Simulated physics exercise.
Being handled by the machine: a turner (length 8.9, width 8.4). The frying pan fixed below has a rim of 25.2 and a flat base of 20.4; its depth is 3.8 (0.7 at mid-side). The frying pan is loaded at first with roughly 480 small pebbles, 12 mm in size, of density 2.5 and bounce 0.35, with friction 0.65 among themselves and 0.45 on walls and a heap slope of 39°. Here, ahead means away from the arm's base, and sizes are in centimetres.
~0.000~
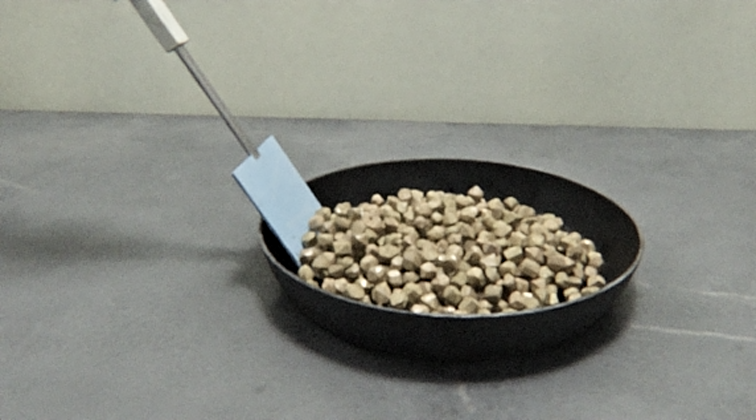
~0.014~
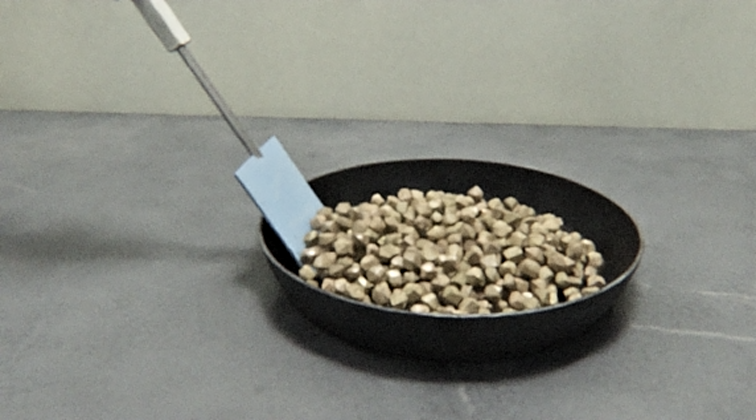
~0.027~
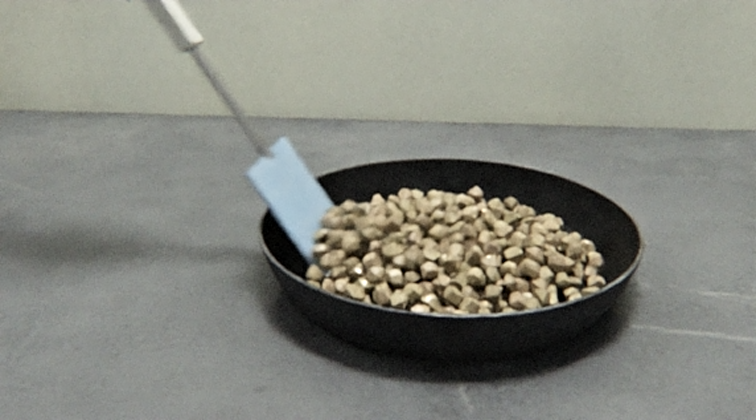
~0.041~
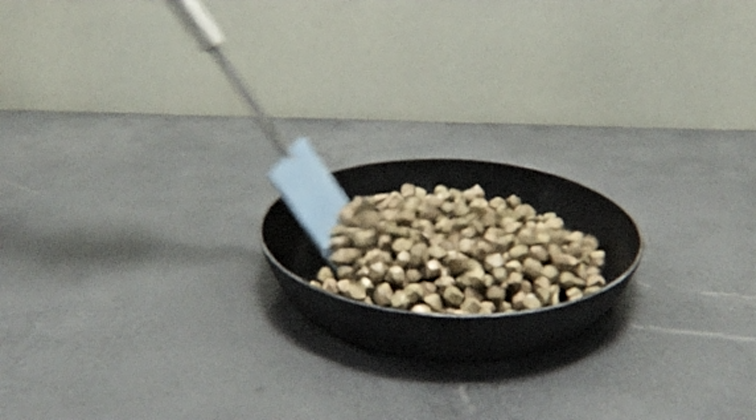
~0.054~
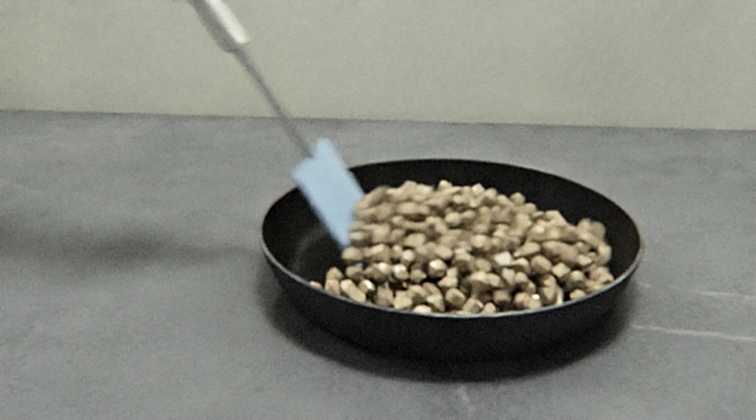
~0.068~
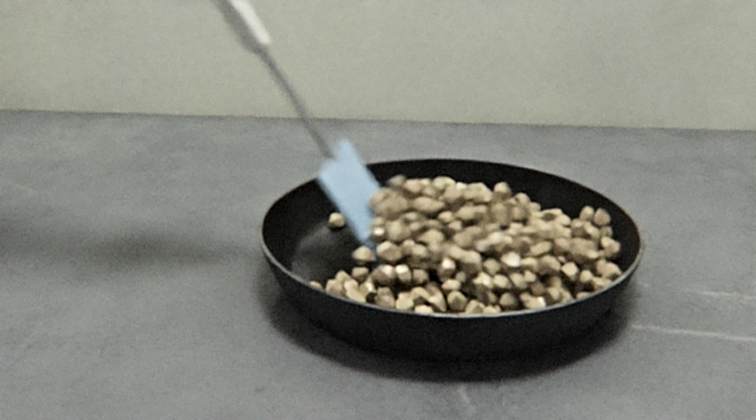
A black frying pan full of small tan pebbles sat on a gray surface while a light blue turner, first resting at its left side, pushed rightward through them, bunching the pebbles toward the right.
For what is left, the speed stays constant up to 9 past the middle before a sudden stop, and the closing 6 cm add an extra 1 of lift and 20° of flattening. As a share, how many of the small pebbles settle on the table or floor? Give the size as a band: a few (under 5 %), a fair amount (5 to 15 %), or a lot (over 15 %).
A lot, over 15 %.
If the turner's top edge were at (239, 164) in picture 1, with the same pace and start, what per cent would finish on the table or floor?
Spill: Approx. 20 per cent.
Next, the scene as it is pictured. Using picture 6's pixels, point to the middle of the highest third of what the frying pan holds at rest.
I'd say around pixel (581, 232).
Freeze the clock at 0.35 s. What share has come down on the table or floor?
25 %.
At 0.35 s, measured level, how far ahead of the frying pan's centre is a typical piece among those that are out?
16 cm.
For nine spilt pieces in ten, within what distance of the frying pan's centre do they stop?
25 centimetres, give or take.
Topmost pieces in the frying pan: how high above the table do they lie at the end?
Height at the end: Around 6.0 cm.
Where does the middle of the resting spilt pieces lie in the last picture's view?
Near pixel (698, 273).
After 0.10 s, sloping 58°, highest piece 7 above the table; 479 in the frying pan.
After 0.13 s, sloping 52°, highest piece 8 above the table; 479 in the frying pan.
After 0.35 s, sloping 38°, highest piece 6 above the table; 367 in the frying pan, 110 on the table or floor, 2 on the blade or in flight.
After 1.40 s, sloping 38°, highest piece 5 above the table; 364 in the frying pan, 115 on the table or floor.
At rest, 364 in the frying pan, 115 on the table or floor. That is 24 % on the table or floor.
